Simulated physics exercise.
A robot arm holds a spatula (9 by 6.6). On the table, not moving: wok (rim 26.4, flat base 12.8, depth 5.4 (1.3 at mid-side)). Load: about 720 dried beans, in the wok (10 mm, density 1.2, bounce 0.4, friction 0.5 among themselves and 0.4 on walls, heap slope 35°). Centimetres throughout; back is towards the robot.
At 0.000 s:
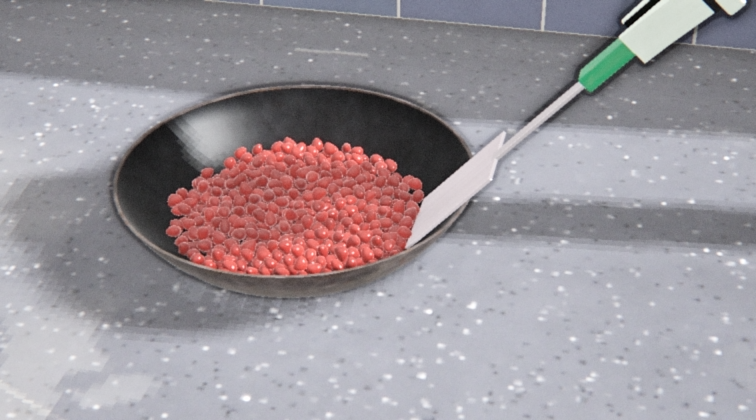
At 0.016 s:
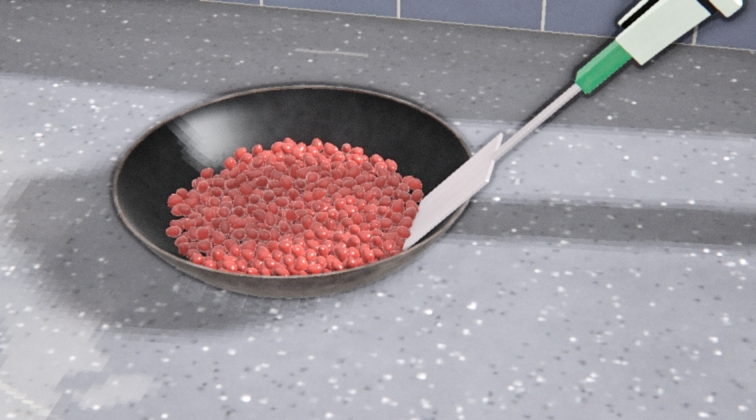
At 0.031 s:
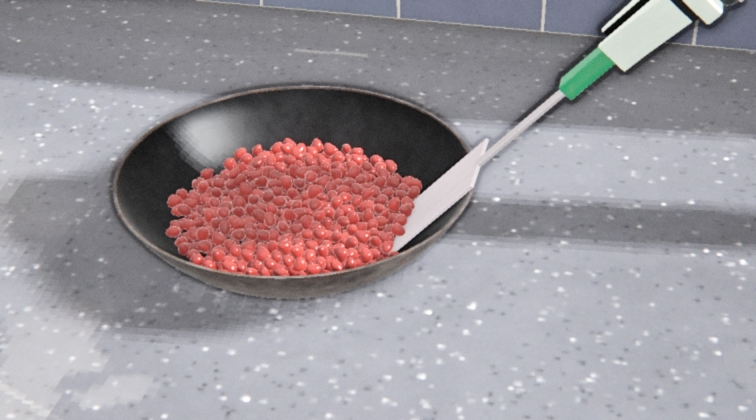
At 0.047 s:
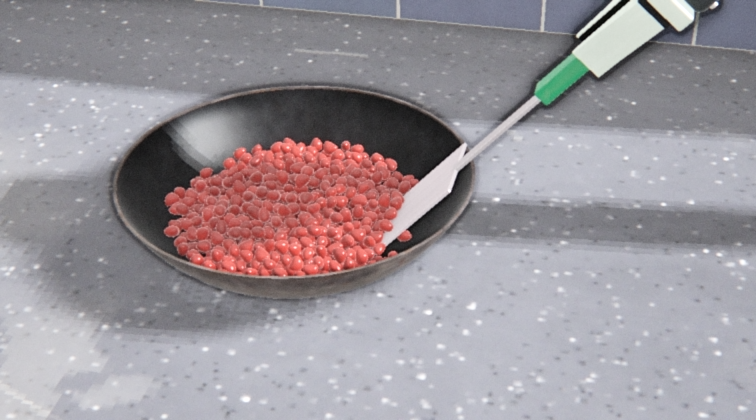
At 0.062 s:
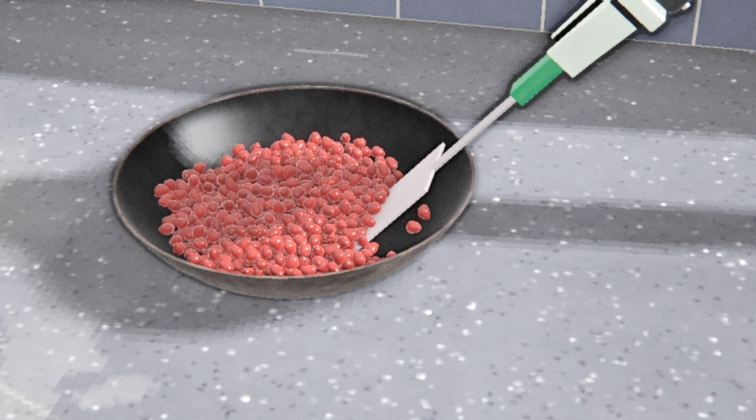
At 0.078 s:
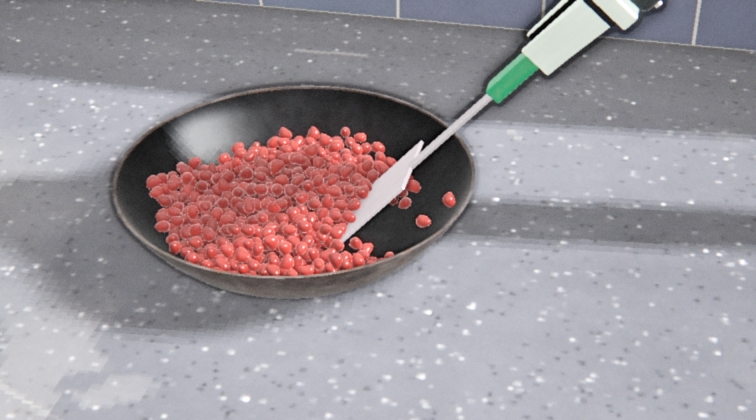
A spatula slides left through the red beans in a black wok, pushing them leftward.
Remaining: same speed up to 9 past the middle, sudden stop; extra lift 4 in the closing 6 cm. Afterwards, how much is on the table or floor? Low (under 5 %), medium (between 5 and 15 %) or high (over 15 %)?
Answer: High; over 15 % of the dried beans finish on the table or floor.
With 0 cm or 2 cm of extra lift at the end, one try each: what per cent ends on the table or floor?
About 25 and 30 per cent.
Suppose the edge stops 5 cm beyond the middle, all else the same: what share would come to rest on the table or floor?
In that case some 10 per cent.
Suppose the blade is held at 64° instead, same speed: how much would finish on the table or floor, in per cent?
In that case some 25 per cent.
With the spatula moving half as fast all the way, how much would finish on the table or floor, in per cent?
In that case some 10 per cent.
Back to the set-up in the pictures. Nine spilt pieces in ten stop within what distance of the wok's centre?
Some 45 cm.
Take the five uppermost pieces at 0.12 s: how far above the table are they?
About 6 cm.
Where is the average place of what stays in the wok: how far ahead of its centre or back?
About 3.0 cm ahead.
After 0.12 s, sloping 49°, highest piece 7 above the table; 719 in the wok, 1 on the blade or in flight.
After 0.15 s, sloping 49°, highest piece 9 above the table; 719 in the wok, 1 on the blade or in flight.
After 0.37 s, sloping 49°, highest piece 14 above the table; 539 in the wok, 74 on the table or floor, 107 on the blade or in flight.
After 1.42 s, sloping 49°, highest piece 5 above the table; 539 in the wok, 181 on the table or floor.
In the end, 539 in the wok, 181 on the table or floor. That is 25 % on the table or floor.
